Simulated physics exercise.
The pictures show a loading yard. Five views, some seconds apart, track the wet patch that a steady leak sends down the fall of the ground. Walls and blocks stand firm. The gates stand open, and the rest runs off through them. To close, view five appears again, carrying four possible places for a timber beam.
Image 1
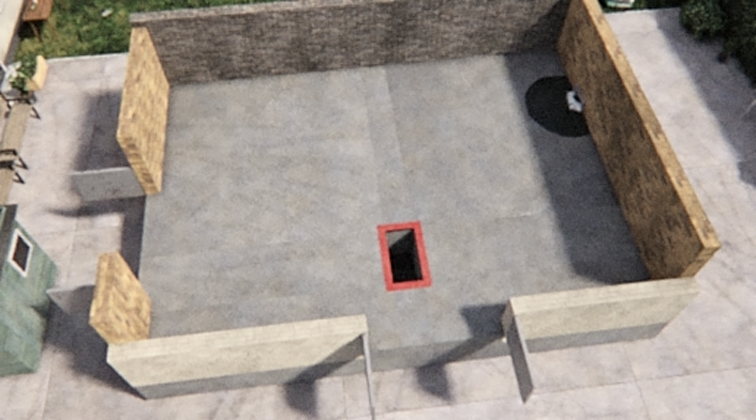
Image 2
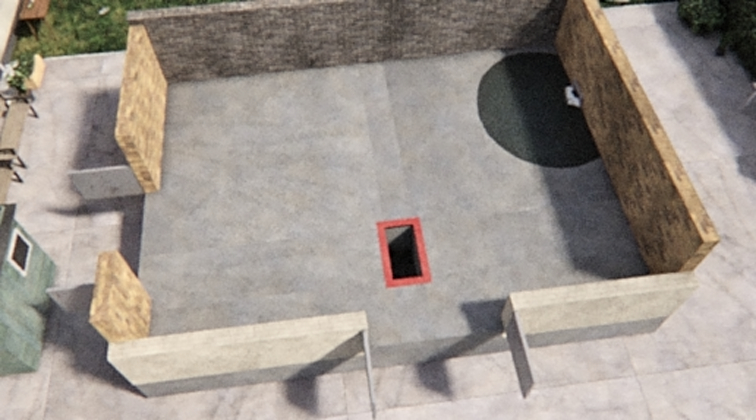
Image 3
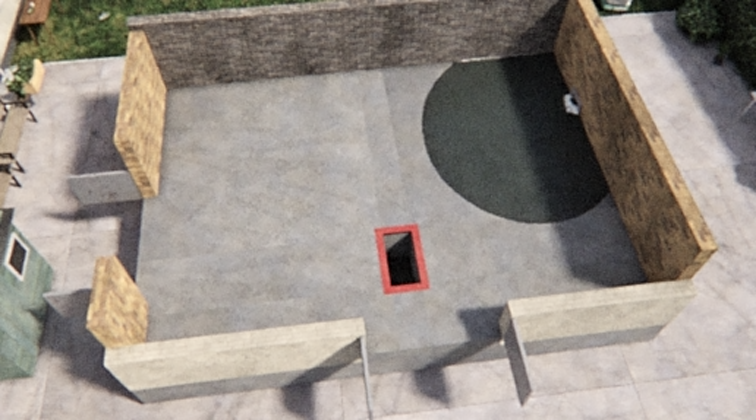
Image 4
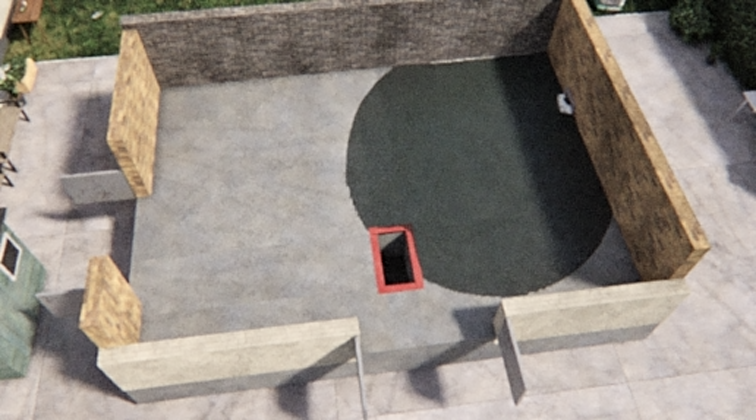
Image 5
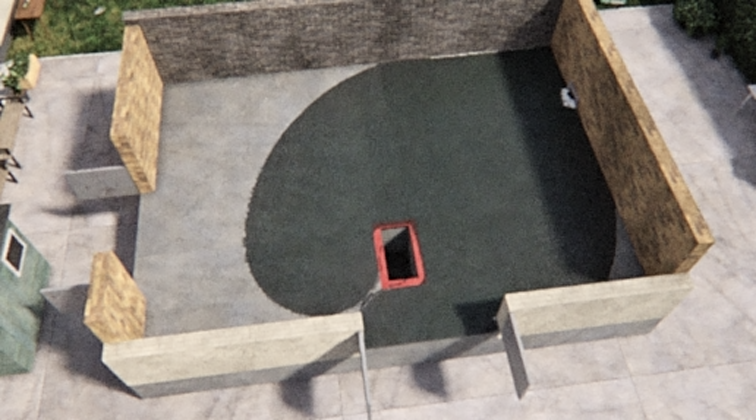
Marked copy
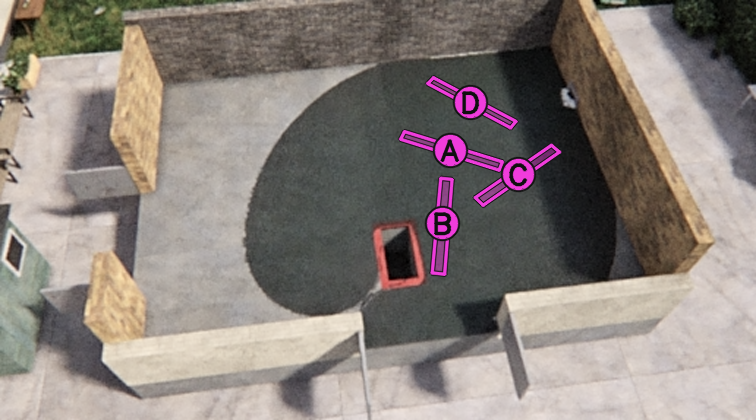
To begin with, a small dark patch of water lies by the right wall of a walled yard, clear of the red-edged gully. The patch spreads left and forward across the grey floor, reaches the gully, then surrounds it and extends to the front opening, leaving the left side dry.
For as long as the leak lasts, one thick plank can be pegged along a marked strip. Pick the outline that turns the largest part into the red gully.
The best position is C.
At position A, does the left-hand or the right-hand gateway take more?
More leaves on the left.
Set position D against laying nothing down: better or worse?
Position D is worse.
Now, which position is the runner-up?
It is D.
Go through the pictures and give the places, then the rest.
The first picture shows outfall at (580, 98); red gully at (404, 255); open gate at (156, 244); open gate at (434, 329); 3 % of the ground under water, visible out to (558, 132); red gully still dry.
In the second picture, 10 % of the ground under water, visible out to (487, 125); red gully still dry.
In the third picture, 23 % of the ground under water, visible out to (458, 188); red gully still dry.
In the fourth picture, 42 % of the ground under water, visible out to (420, 267); red gully taking water.
In the fifth picture, 63 % of the ground under water, visible out to (265, 278); red gully taking water.
In magenta, A from (402, 135) to (500, 165); B from (438, 273) to (446, 178); C from (479, 201) to (555, 148); D from (430, 80) to (513, 124).
For position A, about 6 % of the stream goes into the red gully, about 92 % out by the gates.
For position B, about 10 % of the stream goes into the red gully, about 89 % out by the gates.
For position C, about 25 % of the stream goes into the red gully, about 74 % out by the gates.
For position D, about 16 % of the stream goes into the red gully, about 82 % out by the gates.
